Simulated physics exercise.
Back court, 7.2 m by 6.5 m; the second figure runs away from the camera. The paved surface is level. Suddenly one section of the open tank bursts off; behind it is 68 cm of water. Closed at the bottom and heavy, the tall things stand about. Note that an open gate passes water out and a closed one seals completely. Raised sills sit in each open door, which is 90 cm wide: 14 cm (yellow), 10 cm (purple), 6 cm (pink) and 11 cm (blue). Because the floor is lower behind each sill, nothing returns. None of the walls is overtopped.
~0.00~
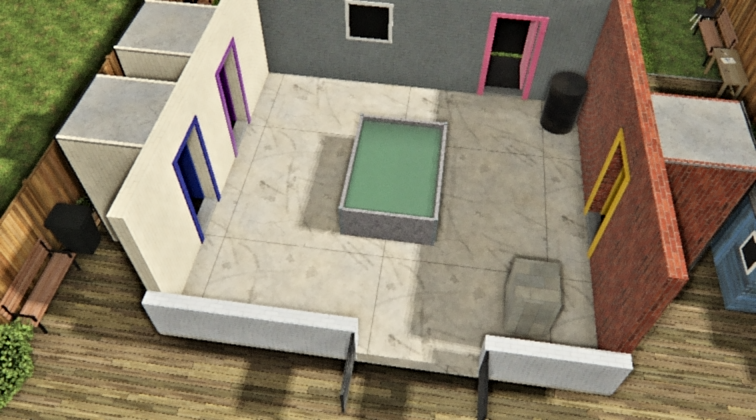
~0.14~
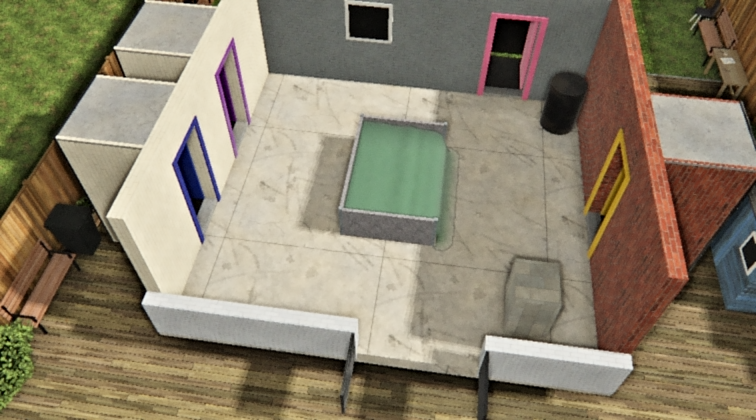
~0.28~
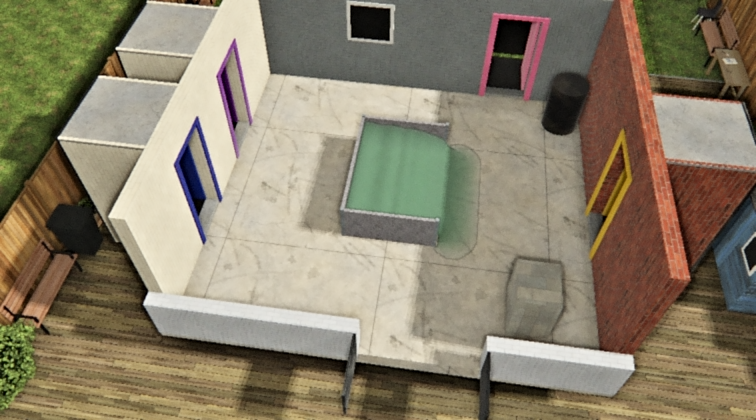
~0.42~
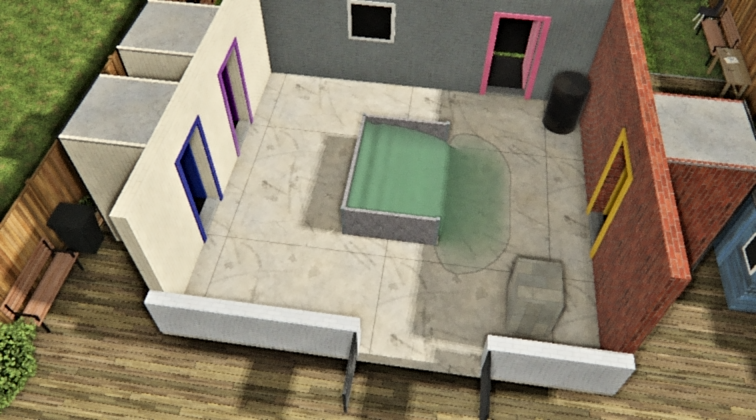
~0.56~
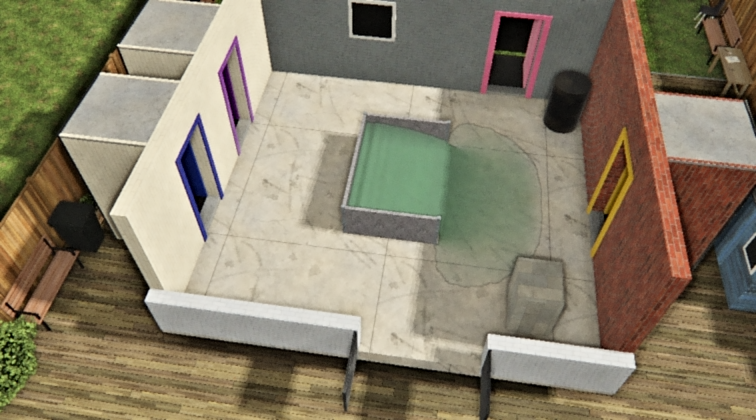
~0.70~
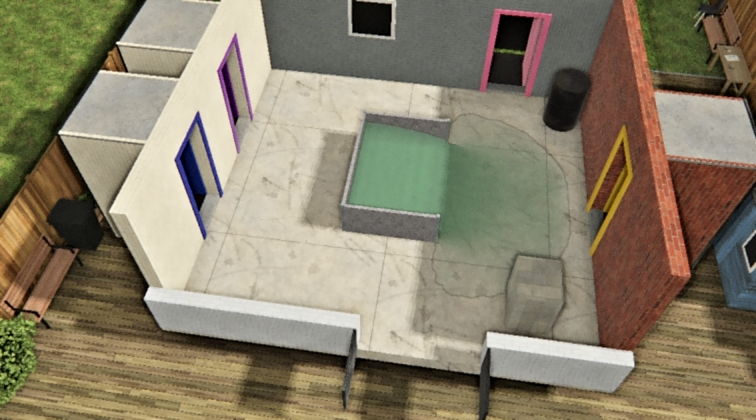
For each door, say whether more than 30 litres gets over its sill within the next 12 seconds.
My prediction: Watch the yellow door: It will outstrip the limit; watch the purple door: It will not outstrip the limit; watch the pink door: It will outstrip the limit; watch the blue door: It will not outstrip the limit.
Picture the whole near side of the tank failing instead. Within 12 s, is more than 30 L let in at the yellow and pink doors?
The yellow door comes out less than that and the pink door less than that.
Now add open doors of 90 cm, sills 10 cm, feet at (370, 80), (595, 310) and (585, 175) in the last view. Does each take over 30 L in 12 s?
In turn: Short of it, beyond it, beyond it.
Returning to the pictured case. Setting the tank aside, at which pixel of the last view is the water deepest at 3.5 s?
Pixel (594, 368), about.
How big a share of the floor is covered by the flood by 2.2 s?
Wet share: About 35 %.
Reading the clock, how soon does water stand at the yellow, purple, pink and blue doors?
Yellow = 0.8 s, purple = 6.5 s, pink = 1.6 s, blue = 6.5 s.
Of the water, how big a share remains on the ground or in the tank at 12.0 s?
80 %.
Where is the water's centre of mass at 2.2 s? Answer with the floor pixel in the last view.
Roughly (498, 196).
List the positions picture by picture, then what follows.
The first frame shows the open tank at (396, 167) is whole and still, 68 cm deep.
In the second frame, the front is at (436, 248), 1.3 m from the gap at (437, 186); 0.6 m2 of floor is under water; 68 cm left at the back of the open tank.
In the third frame, water pours out at (439, 188) and has run 1.5 m, to (460, 254); typically 12 cm deep outside, 68 cm at the open tank's back.
In the fourth frame, water pours out at (439, 188) and has run 1.8 m, to (477, 266); typically 11 cm deep outside, 61 cm at the open tank's back.
In the fifth frame, the front is at (493, 278), 2.2 m from the gap at (440, 187); 6.0 m2 of floor is under water; 57 cm left at the back of the open tank.
In the sixth frame, the front is at (562, 244), 2.6 m from the gap at (439, 186); 8.2 m2 of floor is under water; 57 cm left at the back of the open tank.
After 1.4 s water covers 30 % of the floor and is deepest (40 cm) near (582, 205); yellow door 34 cm at the sill, 62 L in, purple door not reached, pink door not reached, blue door not reached.
After 2.2 s water covers 35 % of the floor and is deepest (43 cm) near (576, 134); yellow door 34 cm at the sill, 180 L in, purple door not reached, pink door 4 cm at the sill, 0 L in, blue door not reached.
After 3.5 s water covers 40 % of the floor and is deepest (28 cm) near (594, 368); yellow door 20 cm at the sill, 261 L in, purple door not reached, pink door 10 cm at the sill, 27 L in, blue door not reached.
After 7.0 s water covers 90 % of the floor and is deepest (11 cm) near (594, 368); yellow door 9 cm at the sill, 272 L in, purple door 6 cm at the sill, 0 L in, pink door 8 cm at the sill, 61 L in, blue door 6 cm at the sill, 0 L in.
After 12.0 s water covers 100 % of the floor and is deepest (10 cm) near (318, 217); yellow door 4 cm at the sill, 272 L in, purple door 5 cm at the sill, 0 L in, pink door 4 cm at the sill, 68 L in, blue door 6 cm at the sill, 0 L in.
